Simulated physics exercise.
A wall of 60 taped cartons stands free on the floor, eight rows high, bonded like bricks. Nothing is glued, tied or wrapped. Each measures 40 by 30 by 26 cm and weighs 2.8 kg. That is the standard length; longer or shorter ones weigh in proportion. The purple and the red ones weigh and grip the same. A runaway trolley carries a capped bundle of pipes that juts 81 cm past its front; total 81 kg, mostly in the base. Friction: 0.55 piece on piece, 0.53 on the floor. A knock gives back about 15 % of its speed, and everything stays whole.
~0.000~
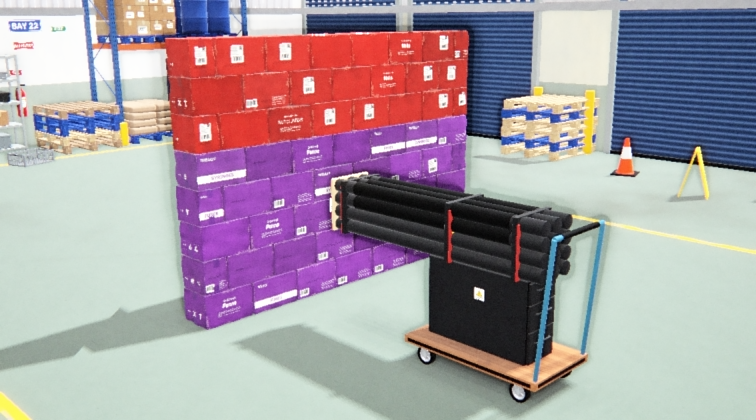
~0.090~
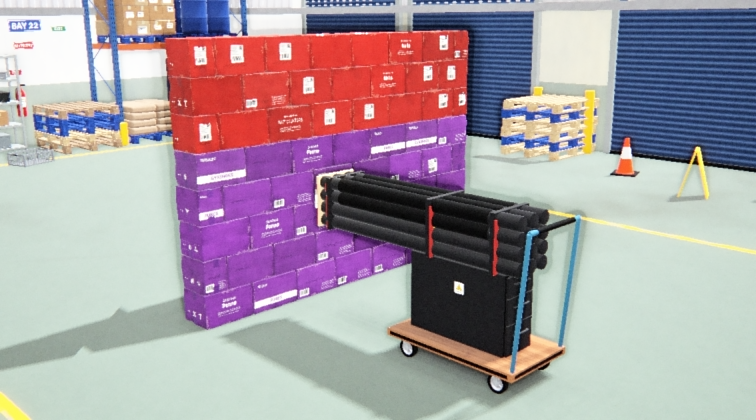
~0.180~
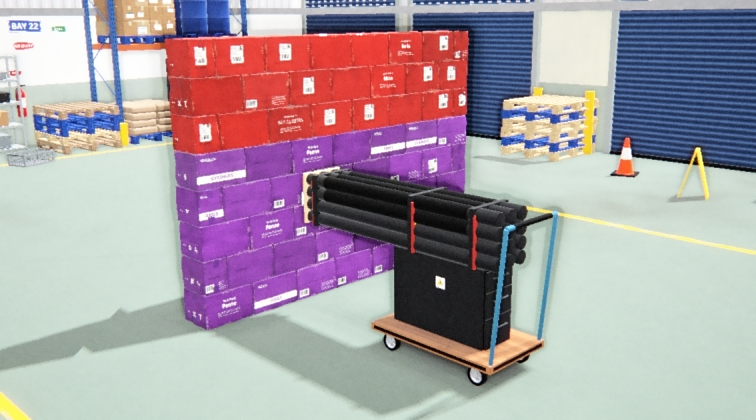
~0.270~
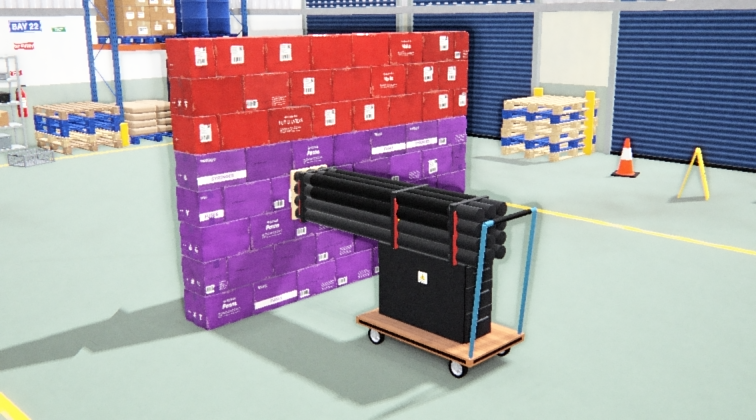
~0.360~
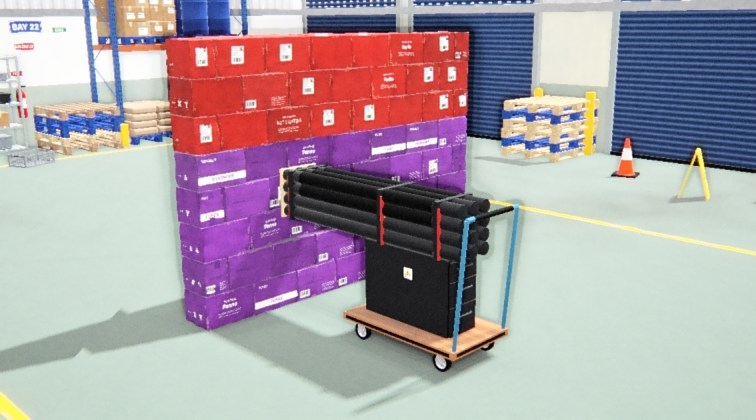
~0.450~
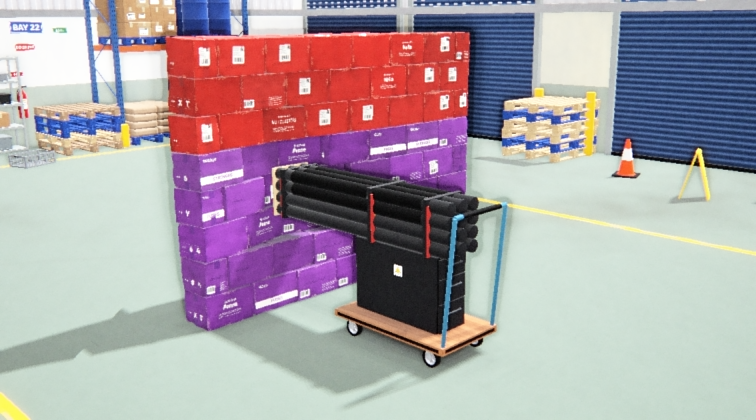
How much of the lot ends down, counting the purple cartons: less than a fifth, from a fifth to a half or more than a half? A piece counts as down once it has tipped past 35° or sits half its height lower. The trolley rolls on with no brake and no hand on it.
Between a fifth and a half of them.
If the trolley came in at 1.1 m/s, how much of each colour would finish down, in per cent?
Then purple 0, red 0 per cent.
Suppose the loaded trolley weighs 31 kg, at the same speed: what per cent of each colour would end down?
Then purple 0, red 0 per cent.
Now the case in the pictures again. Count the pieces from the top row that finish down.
The count is 6.
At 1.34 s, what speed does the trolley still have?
Near 0.1 m/s.
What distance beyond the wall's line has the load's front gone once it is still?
About 40 cm past it.
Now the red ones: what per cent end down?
Ending so: Red 70 per cent.
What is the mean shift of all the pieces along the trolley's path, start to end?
Roughly 75 cm.
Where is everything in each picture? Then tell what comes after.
In the first picture (places mark the middle of the side facing us), load (337, 196) 53 cm short of the wall; top purple carton (222, 169); top red carton (241, 56); nothing disturbed.
Load (322, 192) 38 cm short of the wall; top purple carton (222, 169), in the second picture.
Load (309, 190) 23 cm short of the wall; top purple carton (222, 169), in the third picture.
Load (296, 187) 7 cm short of the wall; top purple carton (222, 170), in the fourth picture.
Load (285, 185) 59 mm into the wall's line; top purple carton (223, 170); 7 disturbed, none down, in the fifth picture.
Load (277, 183) 15 cm into the wall's line; top purple carton (223, 169) shifted 24 mm; top red carton (242, 57); 17 disturbed, none down, in the sixth picture.
After 0.82 s, load 34 cm past the wall's line, still rolling; none of the 37 purple cartons down (0 of 60 in all colours); top purple carton leaning 5°; top red carton leaning 5°.
After 1.34 s, load 40 cm past the wall's line, still rolling; 2 of the 37 purple cartons down (8 of 60 in all colours); top purple carton leaning 28°; top red carton leaning 28°, 14 cm lower.
After 1.70 s, load 40 cm past the wall's line, stopped; 13 of the 37 purple cartons down (29 of 60 in all colours); top purple carton leaning 65°, 43 cm lower; top red carton leaning 54°, 87 cm lower.
After 2.10 s, load 40 cm past the wall's line, stopped; 13 of the 37 purple cartons down (29 of 60 in all colours); top purple carton on its side; top red carton on its side.
At rest (3.1 s), load 40 cm past the wall's line, stopped; 13 of the 37 purple cartons down (29 of 60 in all colours); top purple carton on its side; top red carton on its side. That is 35 per cent. As the last picture would show them, middles, top purple carton near (98, 270), top red carton near (93, 226).
